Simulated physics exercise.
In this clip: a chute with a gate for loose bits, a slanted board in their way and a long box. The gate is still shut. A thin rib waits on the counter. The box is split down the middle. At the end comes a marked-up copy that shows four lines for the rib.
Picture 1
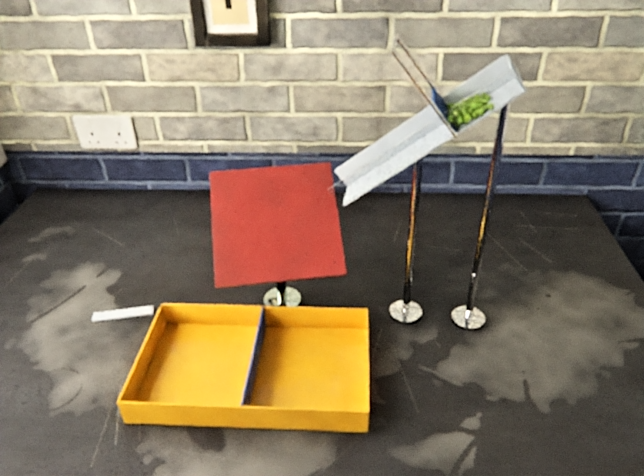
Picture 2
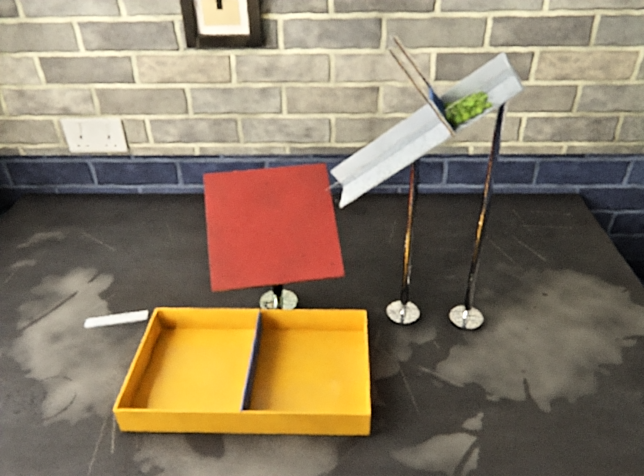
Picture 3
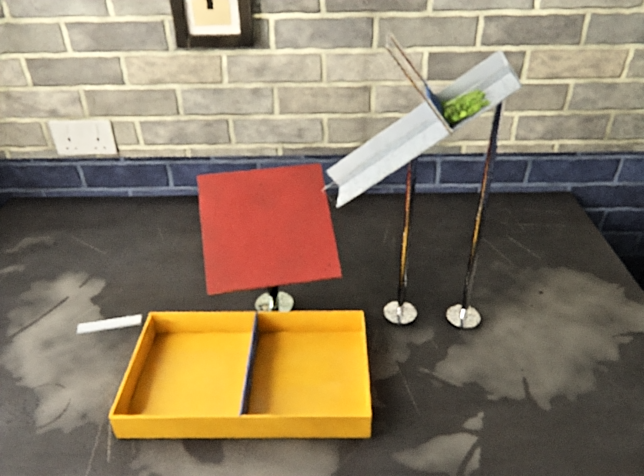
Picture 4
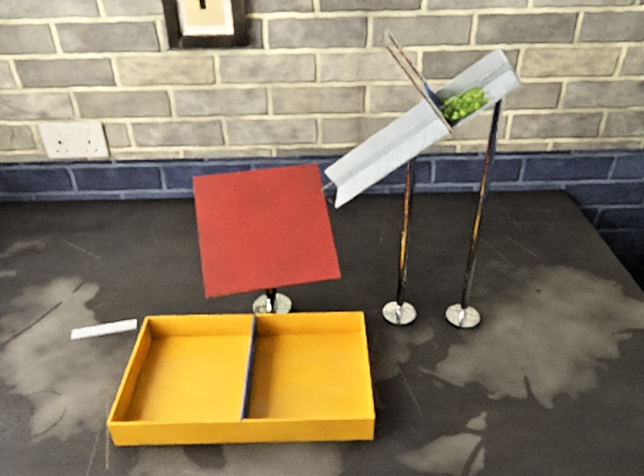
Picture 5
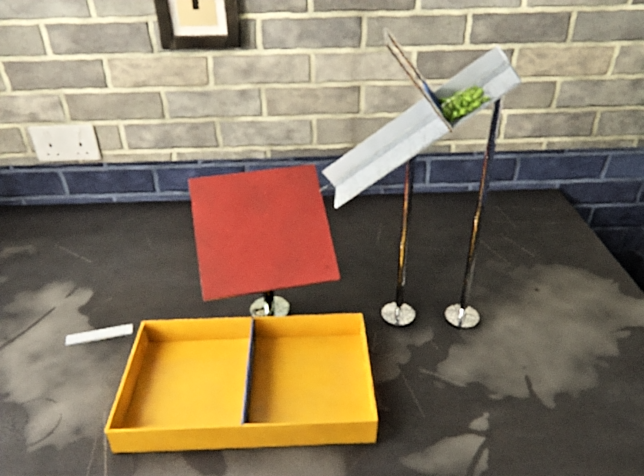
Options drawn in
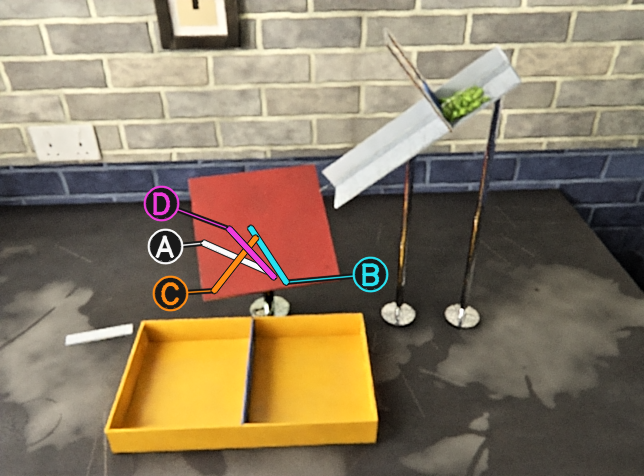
On a dark counter, green peas stay behind a chute's gate as the view shifts slightly.
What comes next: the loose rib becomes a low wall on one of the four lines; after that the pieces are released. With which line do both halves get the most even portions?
C works best here.
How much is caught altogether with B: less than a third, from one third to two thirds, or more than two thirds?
It is more than two thirds.
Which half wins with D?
The right half.
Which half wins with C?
More lands on the left.
On the marked copy, line A from (204, 243) to (266, 270); line B from (250, 228) to (286, 282); line C from (255, 238) to (214, 290); line D from (229, 228) to (273, 277).
Choosing A, of what is caught, about a quarter in the left half, most in the right.
Choosing B, of what is caught, a small part in the left half, nearly all in the right.
Choosing C, of what is caught, about two thirds in the left half, about a third in the right.
Choosing D, of what is caught, a small part in the left half, most in the right.
